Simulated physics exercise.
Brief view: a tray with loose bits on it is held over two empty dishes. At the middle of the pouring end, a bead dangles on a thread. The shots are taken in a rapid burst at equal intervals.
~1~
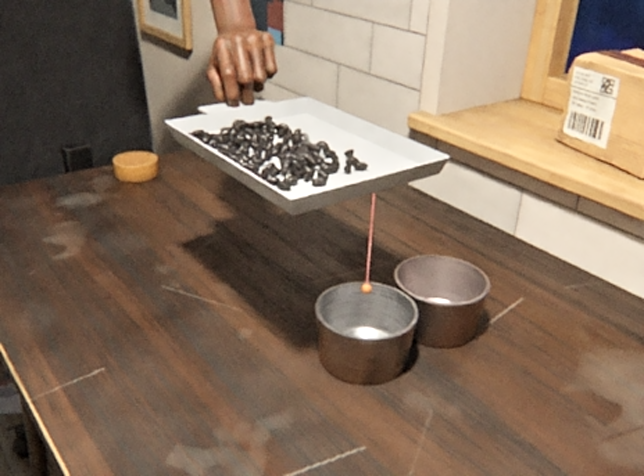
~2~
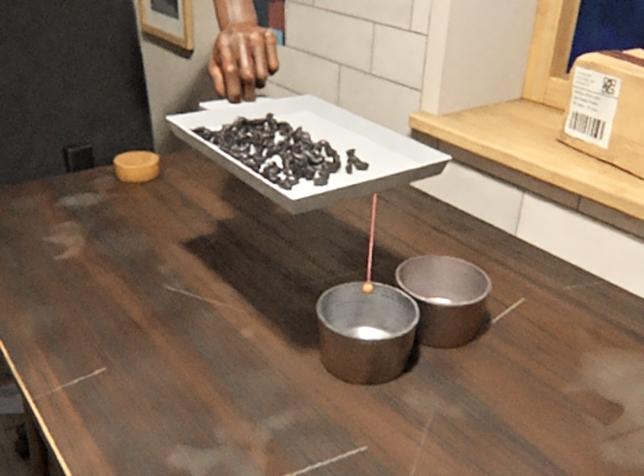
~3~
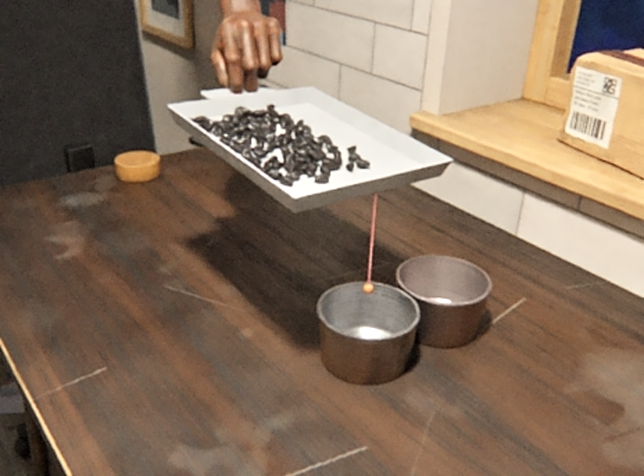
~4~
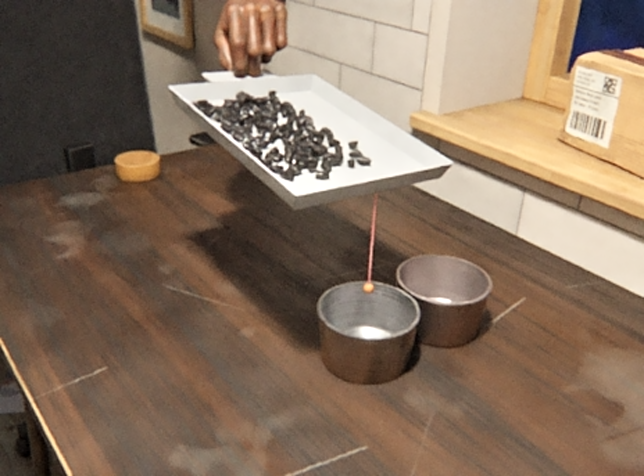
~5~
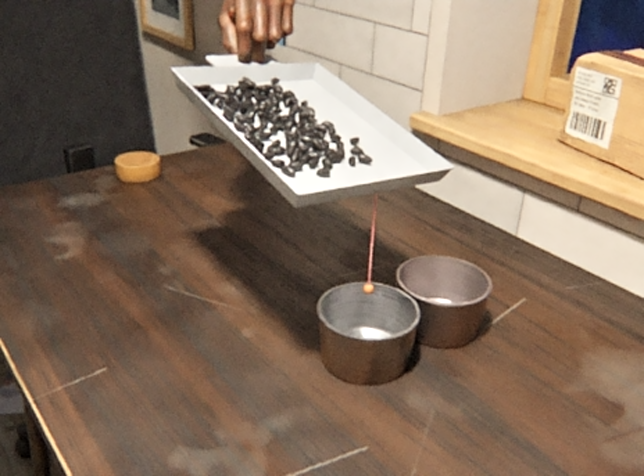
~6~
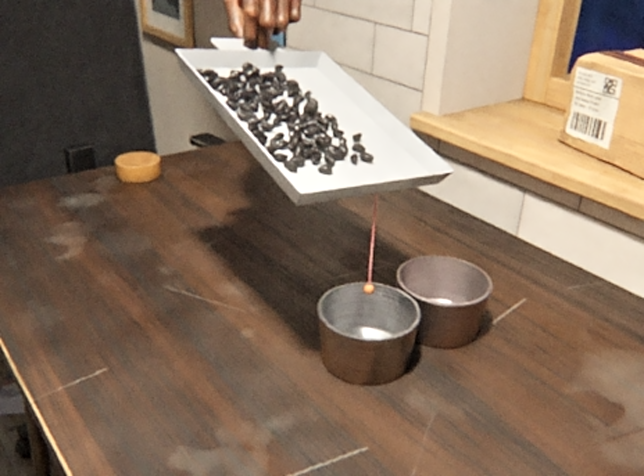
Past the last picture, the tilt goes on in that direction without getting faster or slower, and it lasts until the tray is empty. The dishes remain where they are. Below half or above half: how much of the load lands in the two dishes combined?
Above half.
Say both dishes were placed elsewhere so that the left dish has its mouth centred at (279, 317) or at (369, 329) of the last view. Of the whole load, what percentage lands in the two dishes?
Trial 1 0%, trial 2 90%.
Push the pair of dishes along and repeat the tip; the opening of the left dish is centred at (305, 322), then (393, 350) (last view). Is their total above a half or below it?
For the two tries in order: Not as much as half, not as much as half.
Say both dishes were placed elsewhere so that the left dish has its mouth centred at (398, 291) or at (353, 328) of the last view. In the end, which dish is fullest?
The first try: The left-side dish. The second: The right-side dish.
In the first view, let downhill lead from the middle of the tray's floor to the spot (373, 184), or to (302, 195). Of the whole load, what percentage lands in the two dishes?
First case around 50 per cent, second case 10 per cent.
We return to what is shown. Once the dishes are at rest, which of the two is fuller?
It's the right of the two that is fuller.
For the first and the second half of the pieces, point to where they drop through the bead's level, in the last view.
Points: About (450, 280), then about (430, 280).
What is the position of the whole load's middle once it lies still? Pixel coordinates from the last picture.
Last view, resting centre - approx. (443, 323).
Shortly afterwards, tray tipped steeply; all but a few on the tray; only a few in the air.
Next, tray tipped past a quarter turn; near a third on the tray; only a few in the left dish; near a third in the right dish; a little outside both; near a quarter in the air.
Some moments later, tray tipped past a quarter turn; a little in the left dish; near two thirds in the right dish; near a quarter outside both.
In the end, tray tipped past a quarter turn; a little in the left dish; near two thirds in the right dish; near a quarter outside both.
